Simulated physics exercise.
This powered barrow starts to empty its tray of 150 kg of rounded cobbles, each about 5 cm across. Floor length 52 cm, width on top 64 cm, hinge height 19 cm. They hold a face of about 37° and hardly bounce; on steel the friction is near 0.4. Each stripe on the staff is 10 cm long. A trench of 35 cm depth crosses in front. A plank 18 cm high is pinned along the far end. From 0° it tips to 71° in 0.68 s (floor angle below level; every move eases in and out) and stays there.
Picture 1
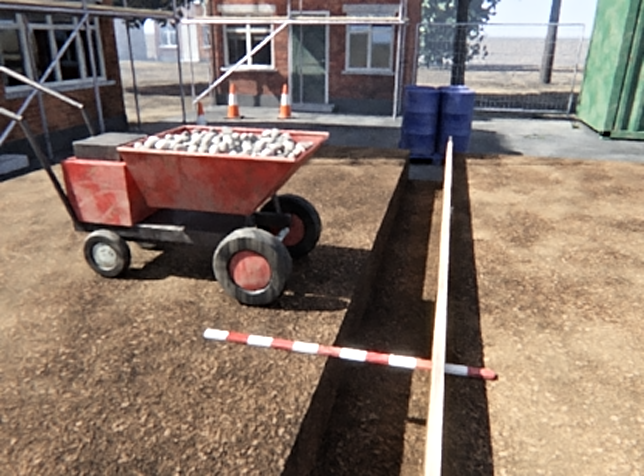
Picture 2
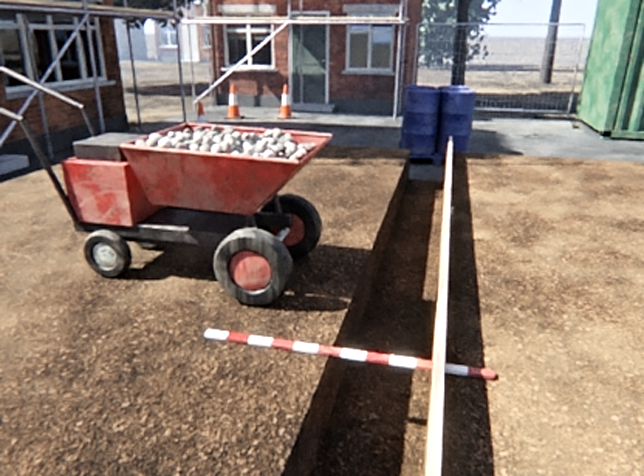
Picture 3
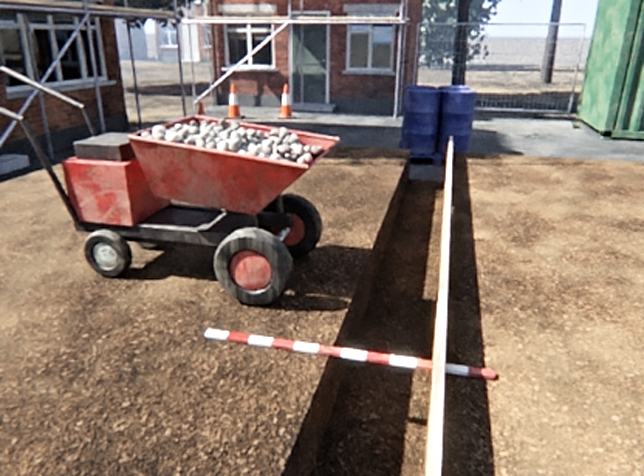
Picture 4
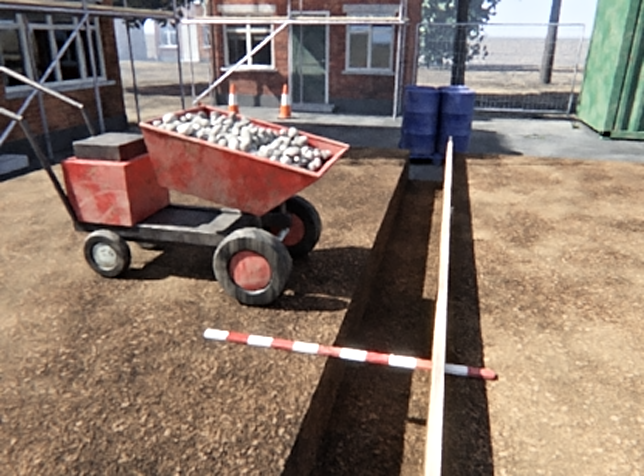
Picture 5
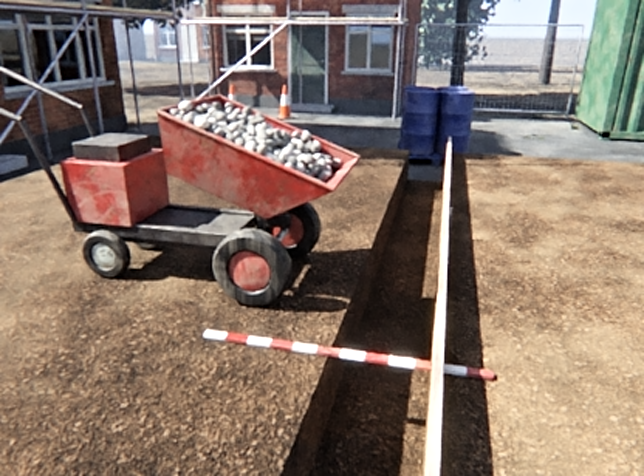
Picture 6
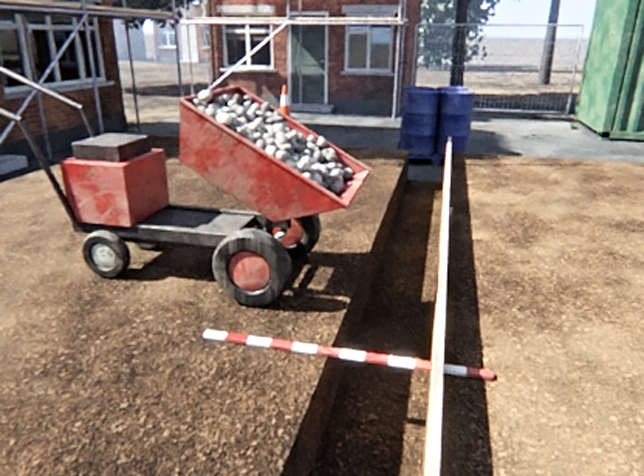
A red powered barrow heaped with pale rounded stones stands left of a narrow trench on a sunlit dirt yard, viewed from slightly above by a still camera. A red-and-white striped staff and a long pale plank cross in front, with blue barrels, orange cones, brick buildings and a green container behind. The tray tilts steadily, its rear rising and its front lip leaning toward the trench.
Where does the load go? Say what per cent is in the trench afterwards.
Roughly 93 per cent ends in the trench.
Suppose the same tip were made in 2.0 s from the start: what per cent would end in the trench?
It would be near 100 per cent.
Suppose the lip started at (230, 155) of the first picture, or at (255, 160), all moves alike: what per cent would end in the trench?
About 90 and 100 per cent.
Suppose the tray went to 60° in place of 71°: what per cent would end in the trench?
Then about 80 per cent.
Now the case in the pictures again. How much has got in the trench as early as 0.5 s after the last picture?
Some 40 per cent.
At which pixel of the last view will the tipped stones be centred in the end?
Near (402, 338).
Then, 0.2 s after the last picture the floor is at 60°, 100 % in the tray; the foremost stones are at (381, 229).
Then, 0.5 s after the last picture the floor is at 71°, 60 % in the tray, 39 % in the trench, 1 % past the trench; the foremost stones are at (445, 260).
Then, 0.8 s after the last picture the floor is at 71°, 12 % in the tray, 81 % in the trench, 7 % past the trench; the foremost stones are at (580, 317).
Then, 2.8 s after the last picture the floor is at 71°, 0 % in the tray, 93 % in the trench, 7 % past the trench; the foremost stones are past the picture's edge.
